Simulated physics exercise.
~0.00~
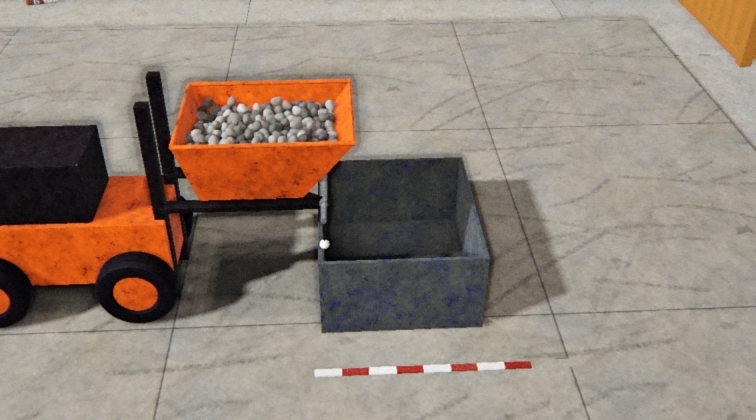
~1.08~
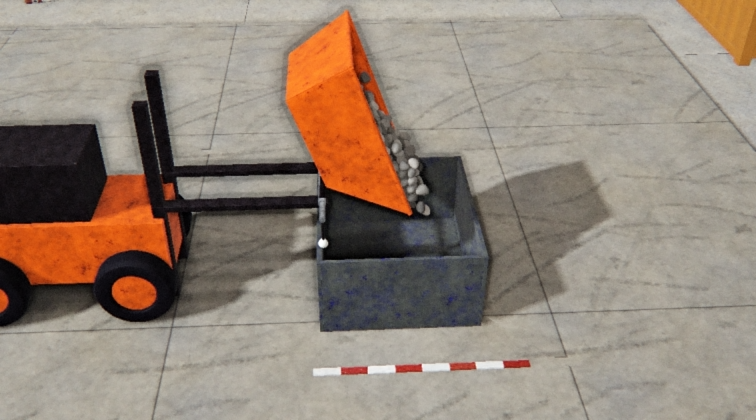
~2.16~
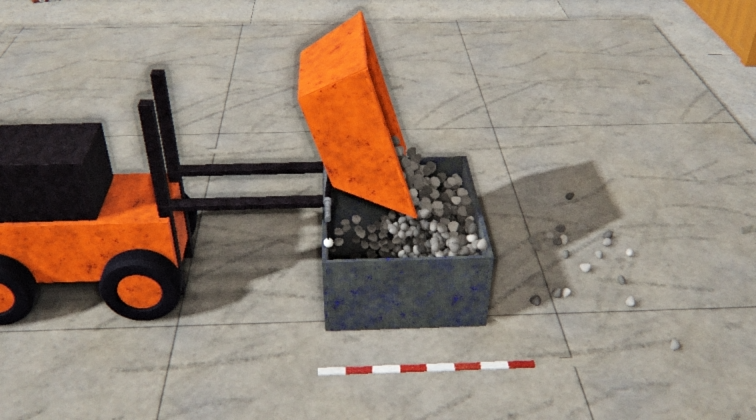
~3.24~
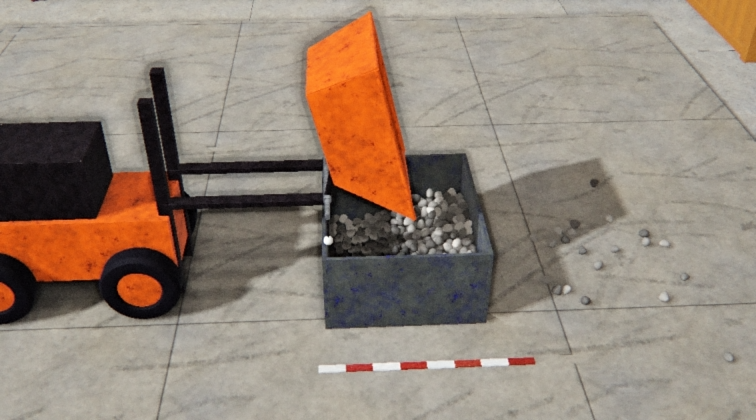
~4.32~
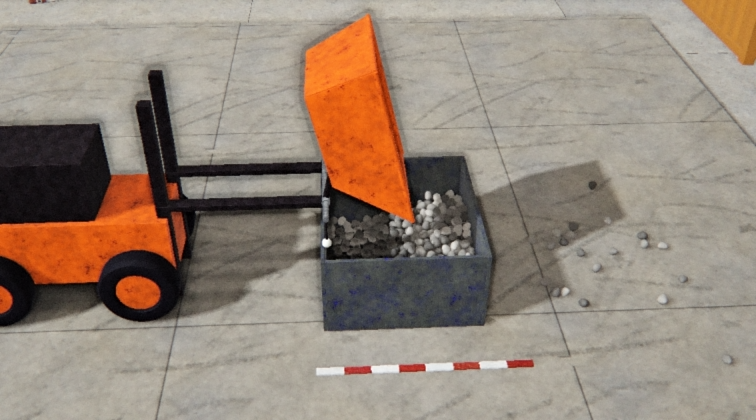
On a floor of large pale tiles marked with dark scuffs, an orange and black forklift stands at the left, holding an orange skip heaped with grey stones beside an open dark bin. The skip tips steeply to the right, and the stones slide towards its lower edge above the bin. They pour out, piling up inside while a few scatter across the floor to the right. The strays roll a little farther before settling. At the end the skip remains steeply tilted, nearly all the stones lying in the bin and a small handful outside.
